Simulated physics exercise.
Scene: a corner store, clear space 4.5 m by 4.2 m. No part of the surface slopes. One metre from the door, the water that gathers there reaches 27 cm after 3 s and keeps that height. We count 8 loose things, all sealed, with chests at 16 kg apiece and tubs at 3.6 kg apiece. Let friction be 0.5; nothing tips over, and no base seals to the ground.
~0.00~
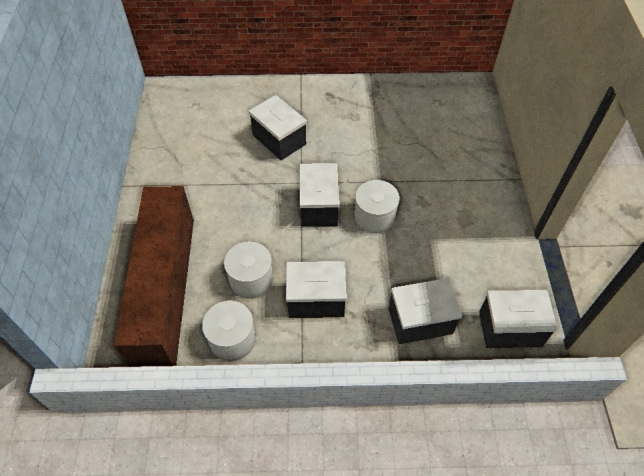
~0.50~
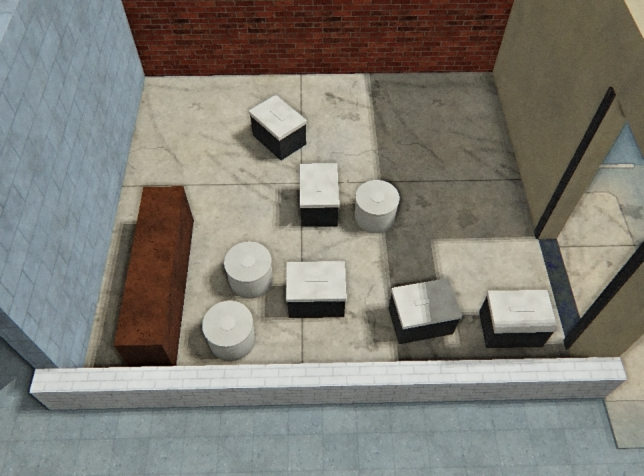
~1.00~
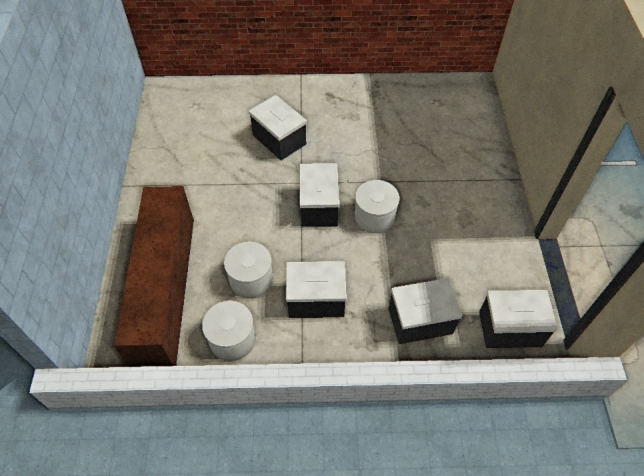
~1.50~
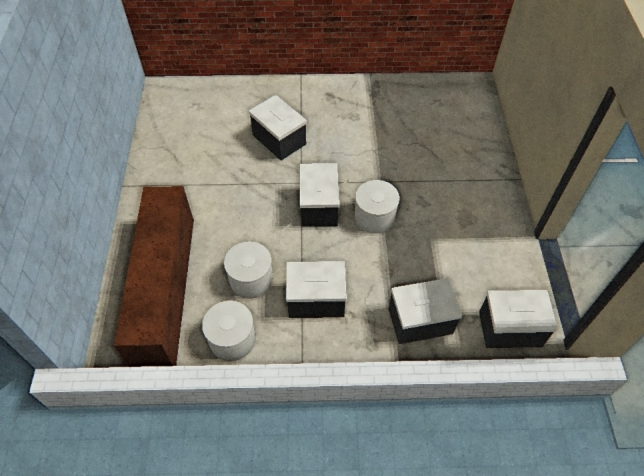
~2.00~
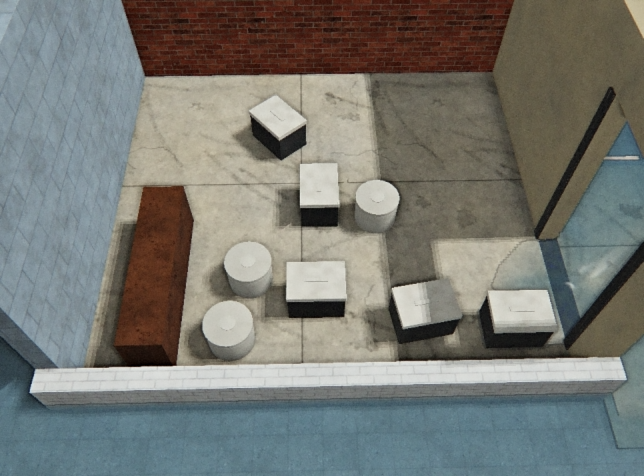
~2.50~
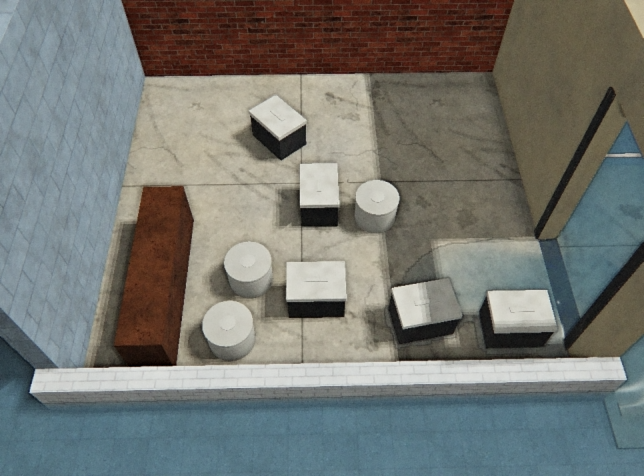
Water spreads across the paving outside the low white wall, then enters through the opening on the right and creeps thinly over the nearby floor, while the pale-topped chests, round tubs and long reddish-brown block stay still.
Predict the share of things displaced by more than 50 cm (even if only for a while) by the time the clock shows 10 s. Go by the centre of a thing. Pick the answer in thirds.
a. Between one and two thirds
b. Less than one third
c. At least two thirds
(c) At least two thirds.
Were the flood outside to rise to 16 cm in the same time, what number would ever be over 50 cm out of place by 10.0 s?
4.
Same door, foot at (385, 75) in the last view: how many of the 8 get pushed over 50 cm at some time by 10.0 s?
So the tally would be 6.
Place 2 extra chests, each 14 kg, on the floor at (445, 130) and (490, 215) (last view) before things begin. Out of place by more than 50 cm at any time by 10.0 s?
The first: Falls below it. The second: Falls below it.
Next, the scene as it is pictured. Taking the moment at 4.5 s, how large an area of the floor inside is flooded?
Roughly 9.5 m2 of it is wet.
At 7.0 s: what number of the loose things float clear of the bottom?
Answer: 6.
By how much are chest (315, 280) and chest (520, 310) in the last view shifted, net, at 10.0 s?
First 250 cm, then 250 cm.
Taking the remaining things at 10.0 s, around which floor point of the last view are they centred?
Around (271, 151).
After 3.5 s 0 of 8 are over 50 cm from their spots; 0 afloat.
After 4.5 s 3 of 8 are over 50 cm from their spots; 2 afloat.
After 7.0 s 7 of 8 are over 50 cm from their spots; 6 afloat.
After 10.0 s 8 of 8 are over 50 cm from their spots, and 8 have been at some point; 8 afloat.
